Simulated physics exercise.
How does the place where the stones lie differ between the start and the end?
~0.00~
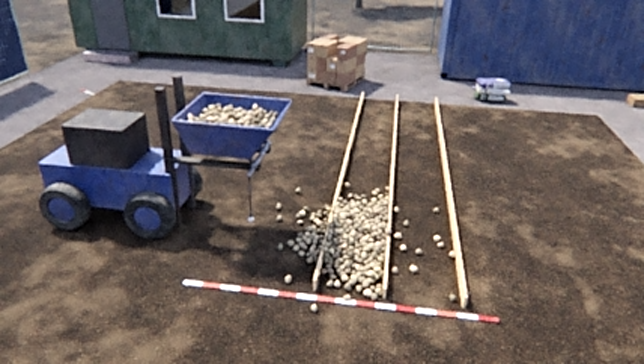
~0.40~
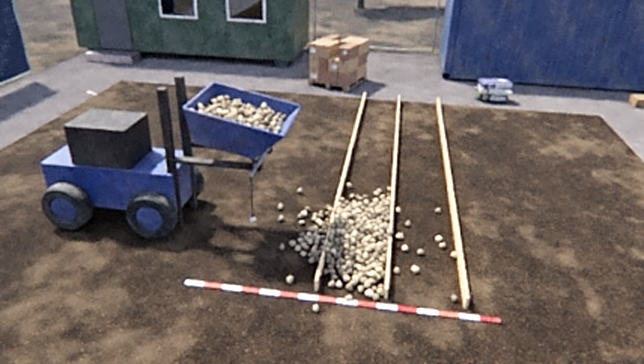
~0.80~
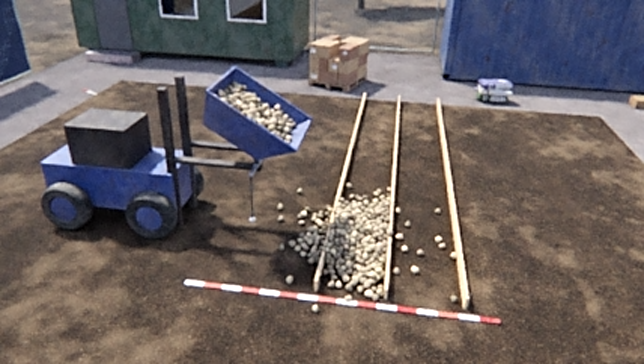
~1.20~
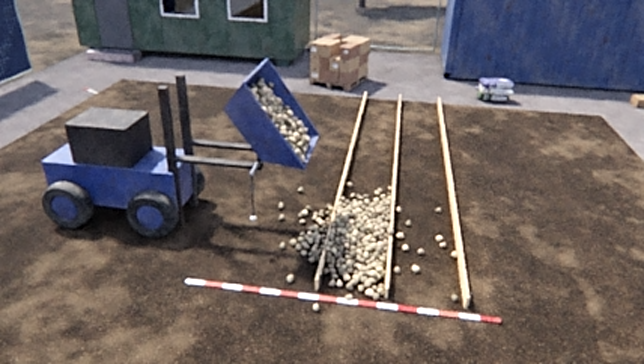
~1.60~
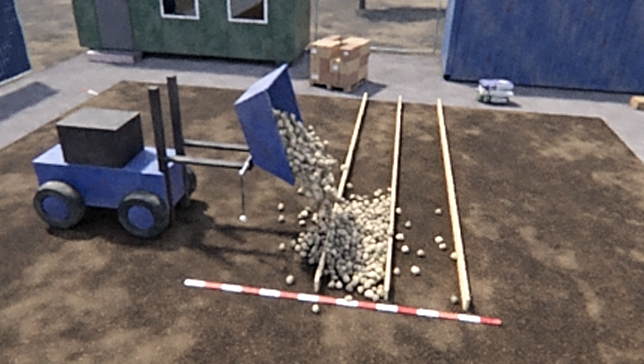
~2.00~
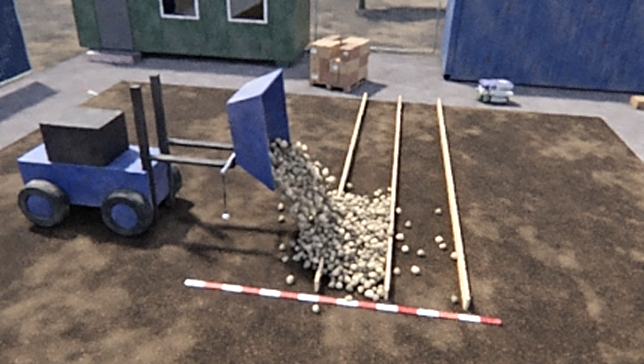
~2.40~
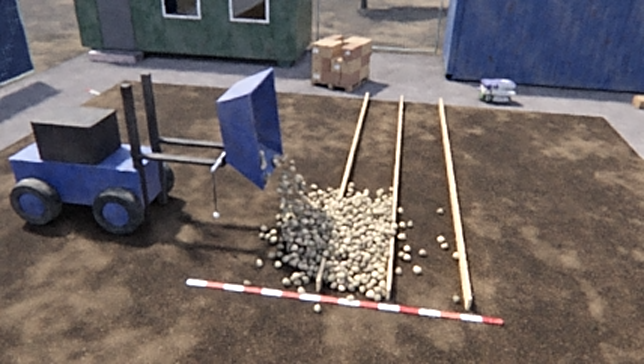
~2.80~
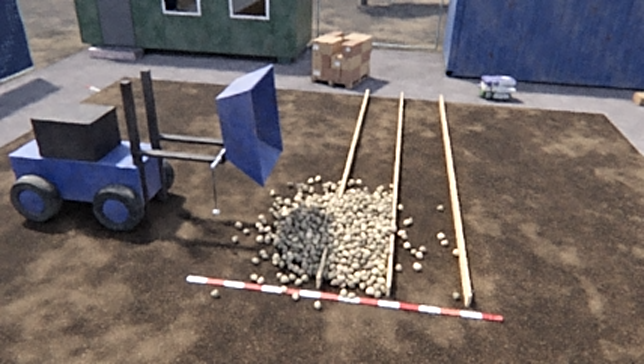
At the start the stones are split between the raised blue skip and a heap on the ground among the planks. At the end they all lie on the ground in one larger heap that spreads farther left, toward the machine.
